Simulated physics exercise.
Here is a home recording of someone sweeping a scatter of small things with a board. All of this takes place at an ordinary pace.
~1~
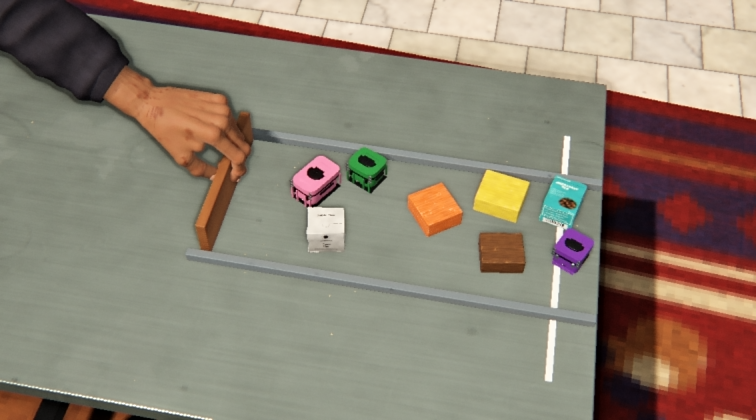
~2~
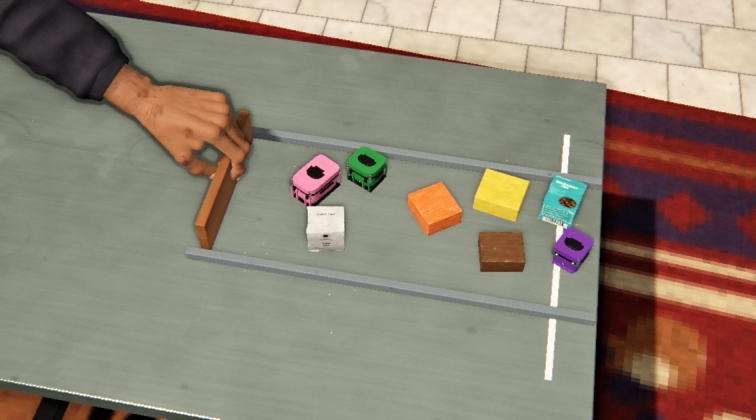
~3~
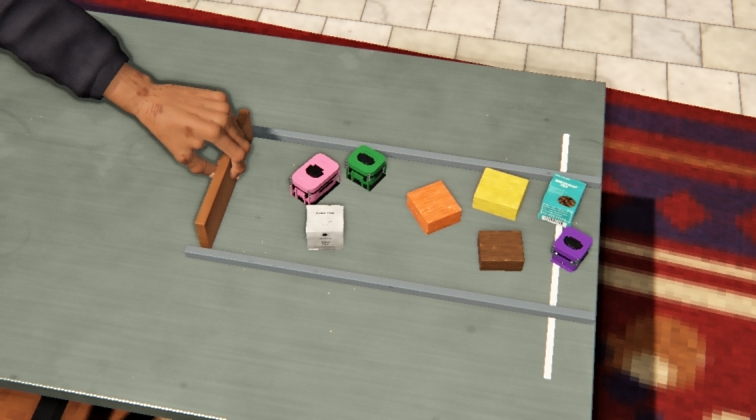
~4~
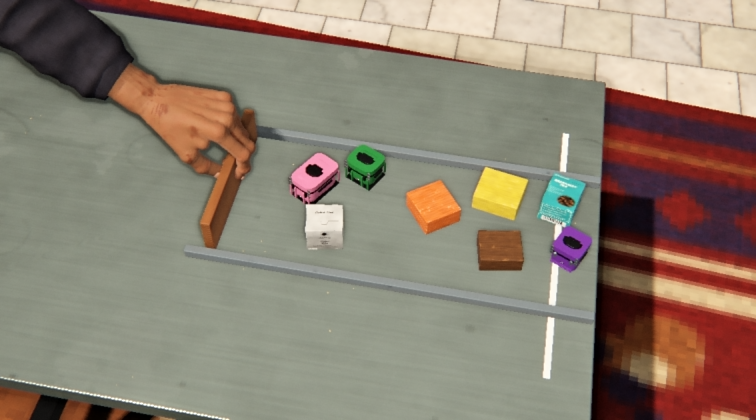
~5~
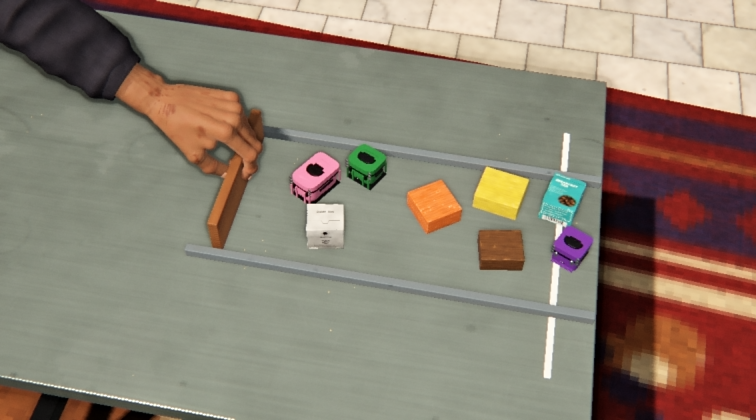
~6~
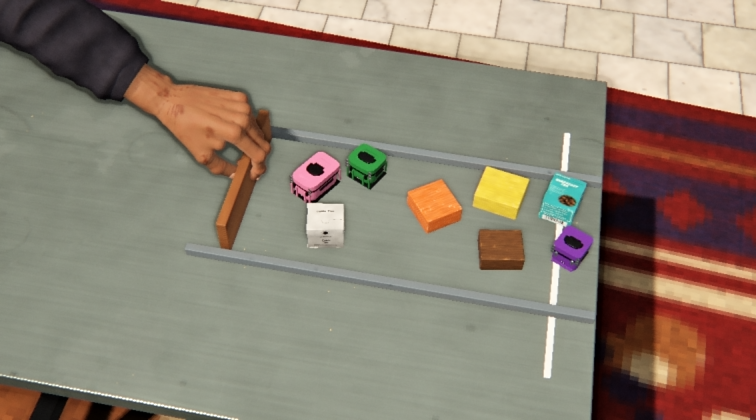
On a grey tabletop beside a red patterned rug, a hand holds a small brown board upright at the left end of two rails, with eight colourful boxes and blocks scattered to its right. The hand then slides the board slightly rightward, still short of the pieces, which stay in place.
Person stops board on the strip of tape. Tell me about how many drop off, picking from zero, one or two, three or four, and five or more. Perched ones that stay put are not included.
The loss over the edge is five or beyond.
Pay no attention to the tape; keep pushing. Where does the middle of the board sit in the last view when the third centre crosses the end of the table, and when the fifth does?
At (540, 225) for the third, at (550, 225) for the fifth.
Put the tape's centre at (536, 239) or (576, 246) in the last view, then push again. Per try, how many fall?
Down on the floor: 2 and 5.
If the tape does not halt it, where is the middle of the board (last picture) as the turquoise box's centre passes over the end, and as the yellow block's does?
Roughly at (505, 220) and roughly at (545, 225).
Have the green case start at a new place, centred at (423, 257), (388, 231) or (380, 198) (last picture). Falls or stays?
Well, in turn it does not stay; it does not stay; it does not stay.
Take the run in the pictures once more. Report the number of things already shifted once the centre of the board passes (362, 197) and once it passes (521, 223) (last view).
3 and 8.
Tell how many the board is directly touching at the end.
Looks like 3 of them, all told.
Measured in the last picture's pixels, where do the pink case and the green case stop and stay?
The first near (576, 218), the second near (580, 188).
Early on, none off yet; purple case at rest near (571, 249); turquoise box at rest near (563, 200); brown block at rest near (501, 250).
A while later, none off yet; purple case at rest near (571, 249); turquoise box travelled a little near (584, 201); brown block travelled a little near (507, 262).
Finally, the number that fall off is five or more; lost, orange block, yellow block, brown block, turquoise box and purple case.
